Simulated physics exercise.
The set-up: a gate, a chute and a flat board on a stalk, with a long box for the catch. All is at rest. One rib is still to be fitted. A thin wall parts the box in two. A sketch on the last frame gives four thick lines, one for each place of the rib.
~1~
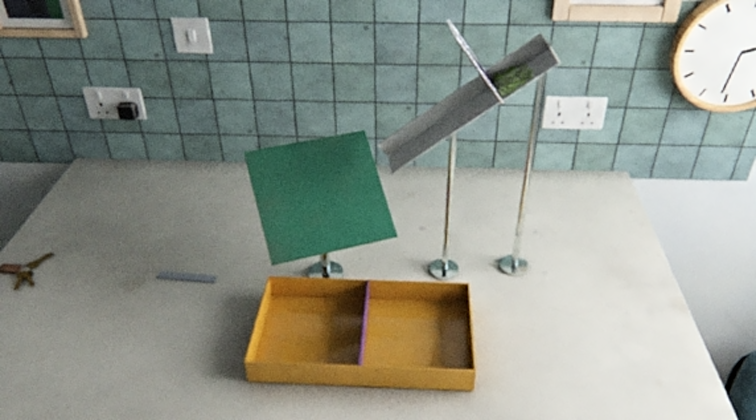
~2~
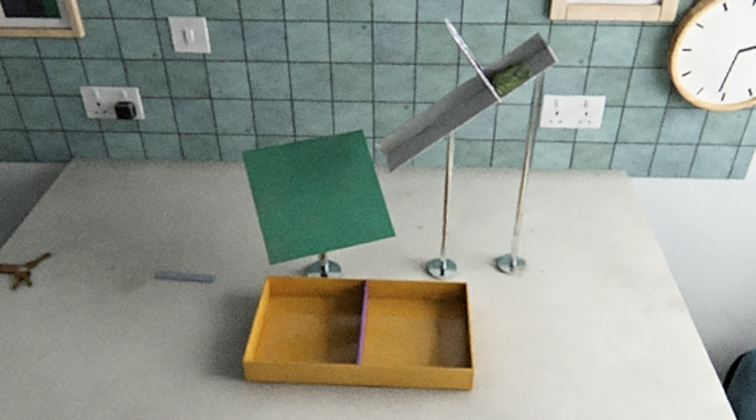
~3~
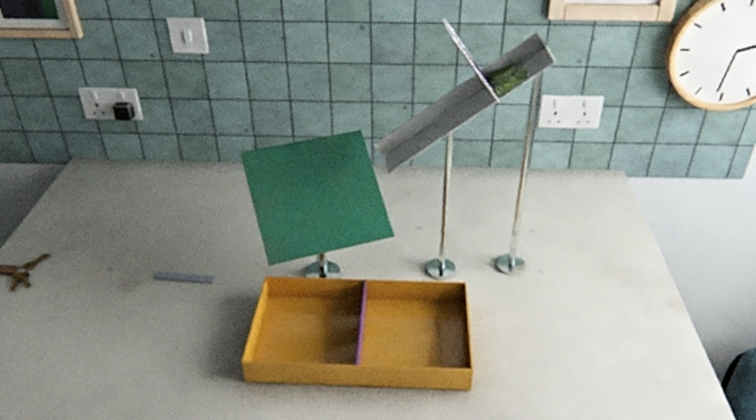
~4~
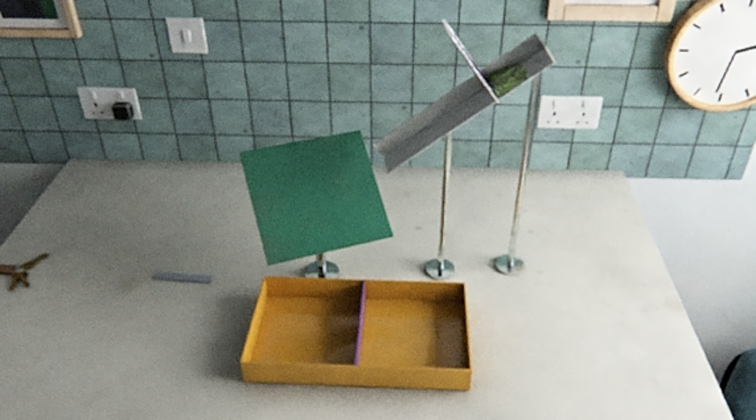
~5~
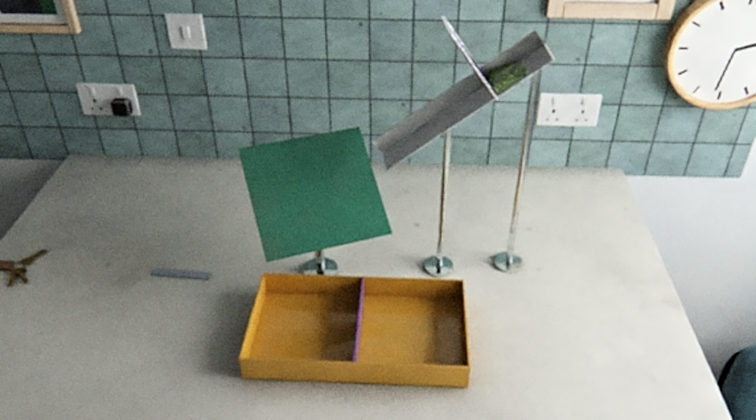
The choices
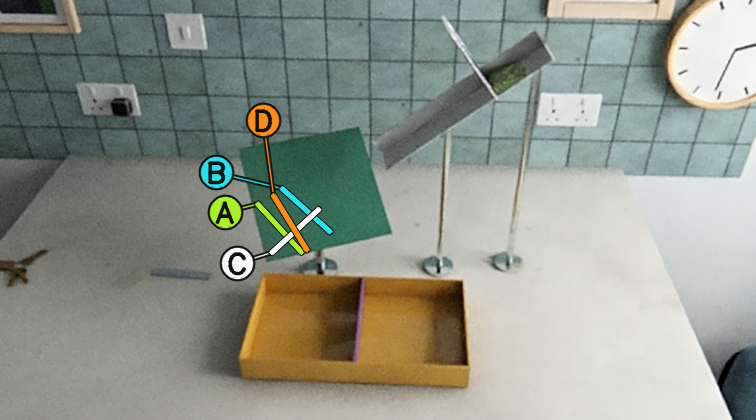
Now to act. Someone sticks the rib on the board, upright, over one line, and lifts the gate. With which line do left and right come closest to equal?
B is best.
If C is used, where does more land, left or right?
The left half.
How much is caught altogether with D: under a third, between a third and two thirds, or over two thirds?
Line D gives over two thirds.
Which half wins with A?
The left half.
On the marked copy, line A from (257, 204) to (301, 252); line B from (282, 188) to (330, 231); line C from (318, 209) to (271, 252); line D from (273, 195) to (306, 249).
With A, of what is caught, most in the left half, a small part in the right.
With B, of what is caught, about half in the left half, about half in the right.
With C, of what is caught, most in the left half, a small part in the right.
With D, of what is caught, most in the left half, a small part in the right.
